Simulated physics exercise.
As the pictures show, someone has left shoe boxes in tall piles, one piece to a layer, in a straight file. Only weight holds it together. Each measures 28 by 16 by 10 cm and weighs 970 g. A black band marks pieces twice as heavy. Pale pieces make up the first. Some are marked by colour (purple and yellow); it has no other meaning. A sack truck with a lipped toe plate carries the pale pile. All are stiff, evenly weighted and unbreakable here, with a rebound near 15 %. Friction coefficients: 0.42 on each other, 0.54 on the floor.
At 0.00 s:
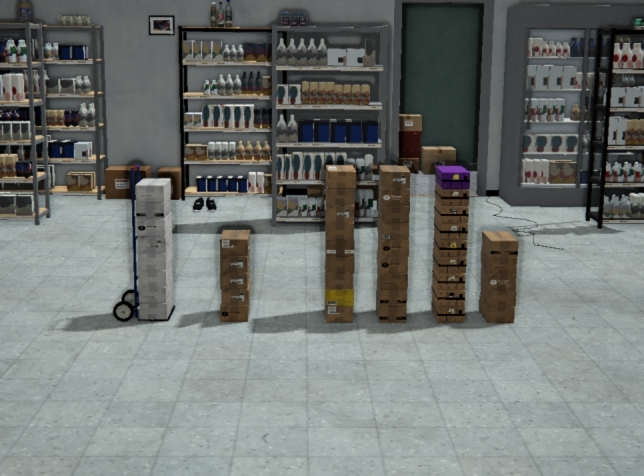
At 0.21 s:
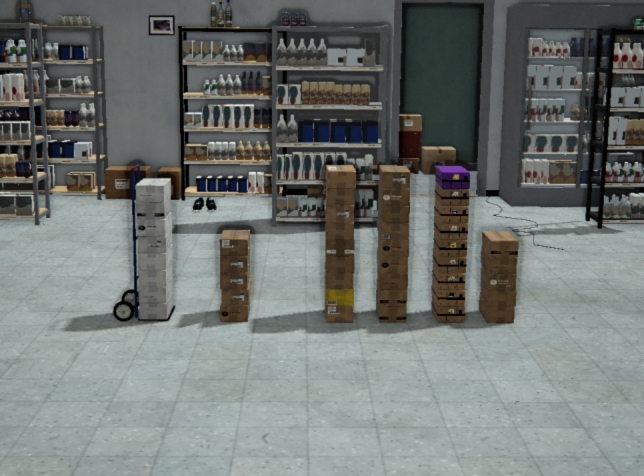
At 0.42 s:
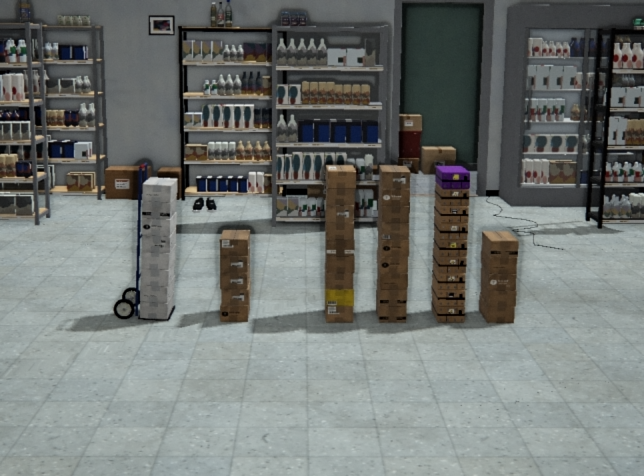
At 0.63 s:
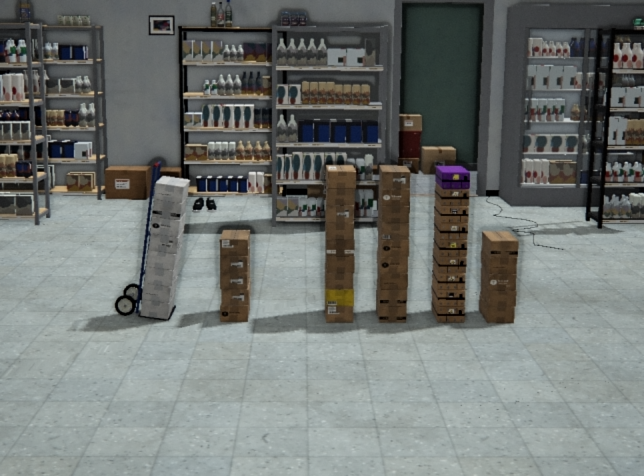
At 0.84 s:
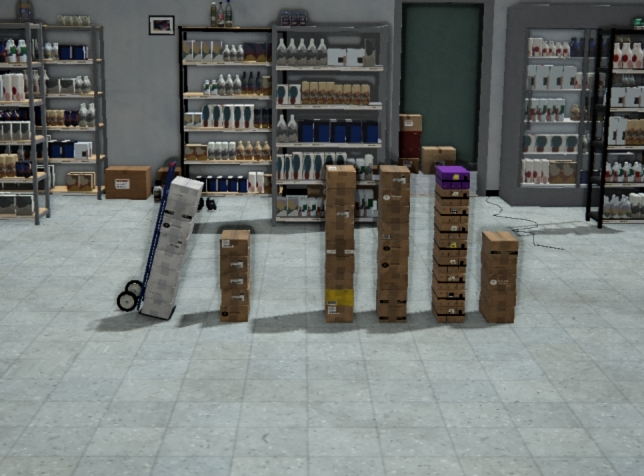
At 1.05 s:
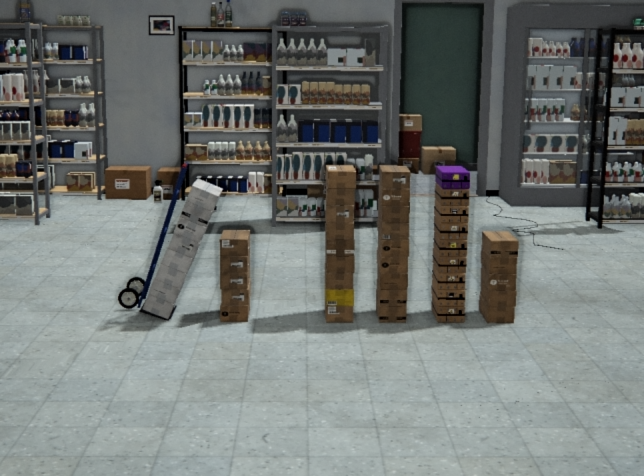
In the video, six stacks of boxes stand in a row on a tiled floor as the hand truck holding the pale stack at left tilts gradually to the right, its stack leaning with it, while the others stay still.
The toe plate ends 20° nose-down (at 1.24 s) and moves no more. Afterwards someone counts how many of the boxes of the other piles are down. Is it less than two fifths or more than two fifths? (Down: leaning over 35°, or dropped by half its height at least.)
Ending down: Fewer than two in five.
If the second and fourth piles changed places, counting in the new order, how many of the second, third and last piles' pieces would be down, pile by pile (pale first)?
Then second 8, third 8, last 5.
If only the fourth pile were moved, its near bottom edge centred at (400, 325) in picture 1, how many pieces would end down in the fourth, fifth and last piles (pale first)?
Then fourth 0, fifth 0, last 0.
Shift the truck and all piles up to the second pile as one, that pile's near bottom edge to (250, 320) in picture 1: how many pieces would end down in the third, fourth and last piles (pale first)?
Then third 0, fourth 0, last 0.
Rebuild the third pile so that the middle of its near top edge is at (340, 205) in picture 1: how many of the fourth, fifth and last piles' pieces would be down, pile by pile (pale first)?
Then fourth 0, fifth 0, last 0.
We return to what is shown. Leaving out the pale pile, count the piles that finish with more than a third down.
The count is 1.
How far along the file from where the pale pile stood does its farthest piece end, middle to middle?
Roughly 95 cm along.
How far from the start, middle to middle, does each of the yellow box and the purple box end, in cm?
About: Yellow 0, purple 0.
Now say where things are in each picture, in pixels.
In the first picture (pixels give the middle of a visible side), truck frame (133, 200) 0° forward; purple box (456, 181); yellow box (340, 298); none of the others has stirred.
Truck frame (133, 200) 0° forward; purple box (456, 181), in the second picture.
Truck frame (140, 198) 3° forward, top of the pale pile leaning 3°; purple box (456, 181); none of the others has stirred, in the third picture.
Truck frame (151, 196) 8° forward, top of the pale pile leaning 8°; purple box (456, 181); none of the others has stirred, in the fourth picture.
Truck frame (164, 196) 14° forward, top of the pale pile leaning 14°; purple box (456, 181); none of the others has stirred, in the fifth picture.
Truck frame (174, 196) 18° forward, top of the pale pile leaning 23°; purple box (456, 181); yellow box (340, 298); none of the others has stirred, in the sixth picture.
After 1.18 s, 2 of the pale pile down; none of the 37 other boxes down.
After 1.44 s, 8 of the pale pile down; none of the 37 other boxes down, 5 disturbed.
After 1.72 s, 8 of the pale pile down; 1 of the 37 other boxes down.
After 1.96 s, 8 of the pale pile down; 4 of the 37 other boxes down.
In the end (2.5 s), 7 of the pale pile down; 4 of the 37 other boxes down; purple box unmoved; yellow box 9 mm from its place. That is 11 per cent. From the last view, middles, purple box near (452, 177), yellow box near (341, 292).
